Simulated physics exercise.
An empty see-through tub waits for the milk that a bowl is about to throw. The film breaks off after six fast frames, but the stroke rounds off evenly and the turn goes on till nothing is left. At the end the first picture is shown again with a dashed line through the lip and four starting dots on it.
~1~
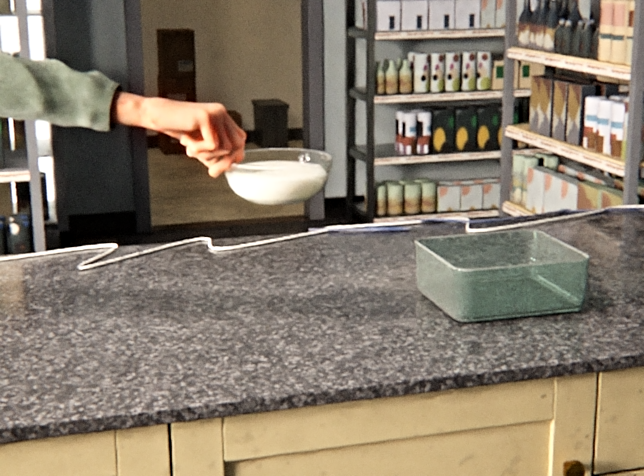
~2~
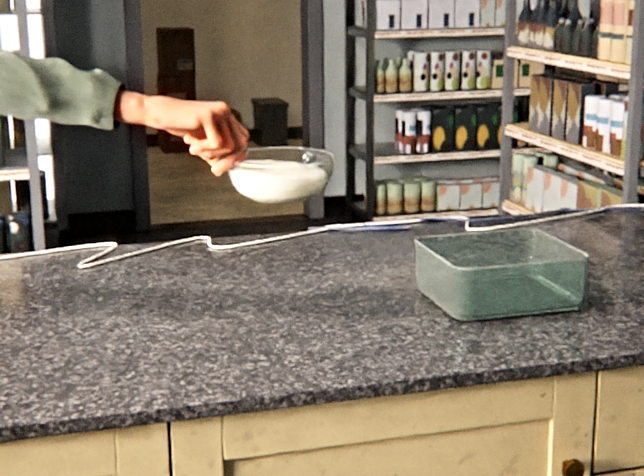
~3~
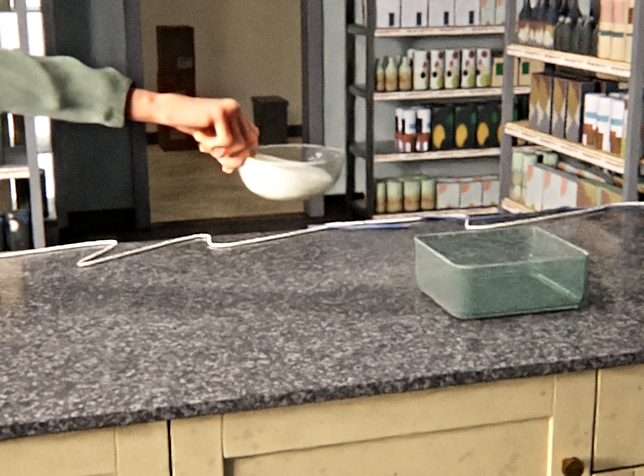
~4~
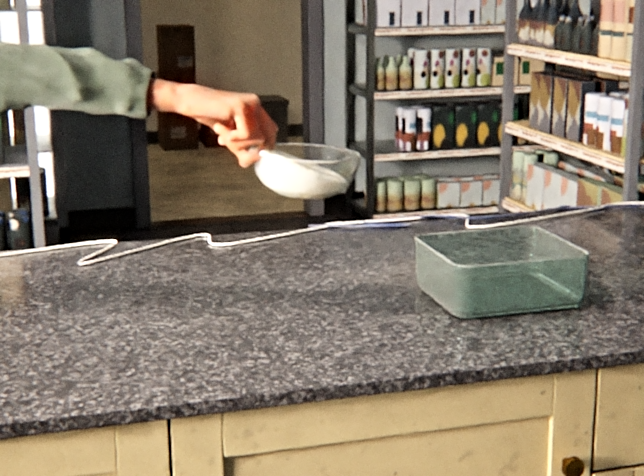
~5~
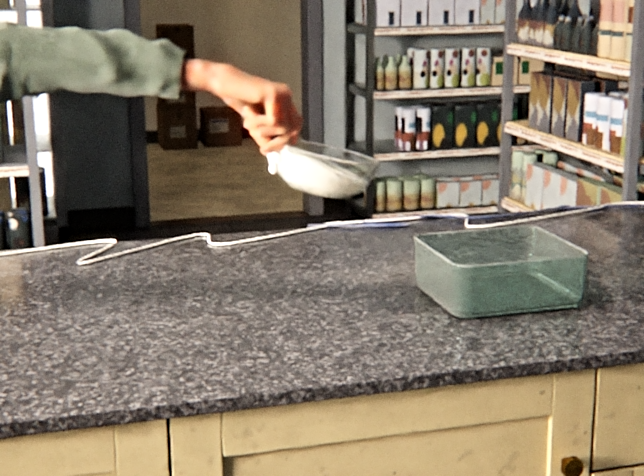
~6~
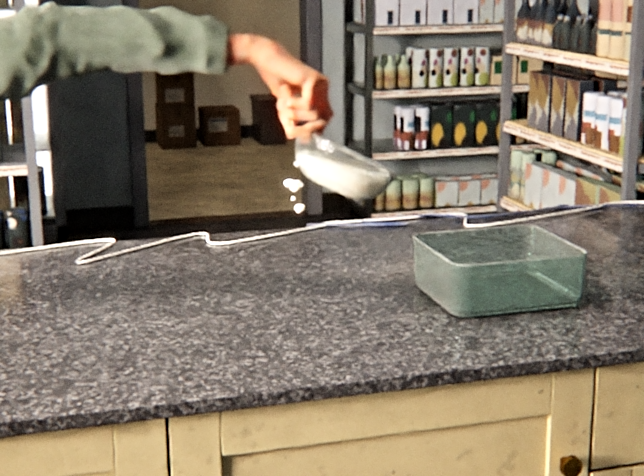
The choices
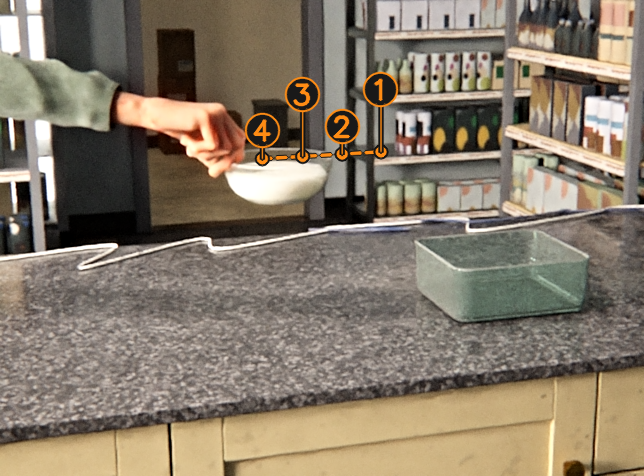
In a shop or storeroom, a steady, slightly raised view looks across a speckled dark grey counter with cream cupboards below, a doorway and stocked shelves behind. A hand in a green sleeve holds a clear bowl of white milk at upper left, while an empty, see-through greenish tub sits at right. The arm moves rightward, tilting the bowl progressively, and a few white drops appear beneath the hand.
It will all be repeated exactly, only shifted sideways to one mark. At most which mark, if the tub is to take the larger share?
Choose 3.
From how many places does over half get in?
Three.
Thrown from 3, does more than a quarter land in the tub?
Yes, clearly.
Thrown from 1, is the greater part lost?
No, that is safe.
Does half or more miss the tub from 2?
No, not at all.
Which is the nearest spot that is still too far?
Spot 4.
In orange, 1 at (380, 151); 2 at (342, 154); 3 at (302, 156); 4 at (262, 158).
Choosing 1, about 82 % lands in the tub, 9 % falls short and 8 % goes beside or beyond.
Choosing 2, about 73 % lands in the tub, 8 % falls short and 20 % goes beside or beyond.
Choosing 3, about 66 % lands in the tub, 21 % falls short and 12 % goes beside or beyond.
Choosing 4, about 21 % lands in the tub, 74 % falls short and 5 % goes beside or beyond.
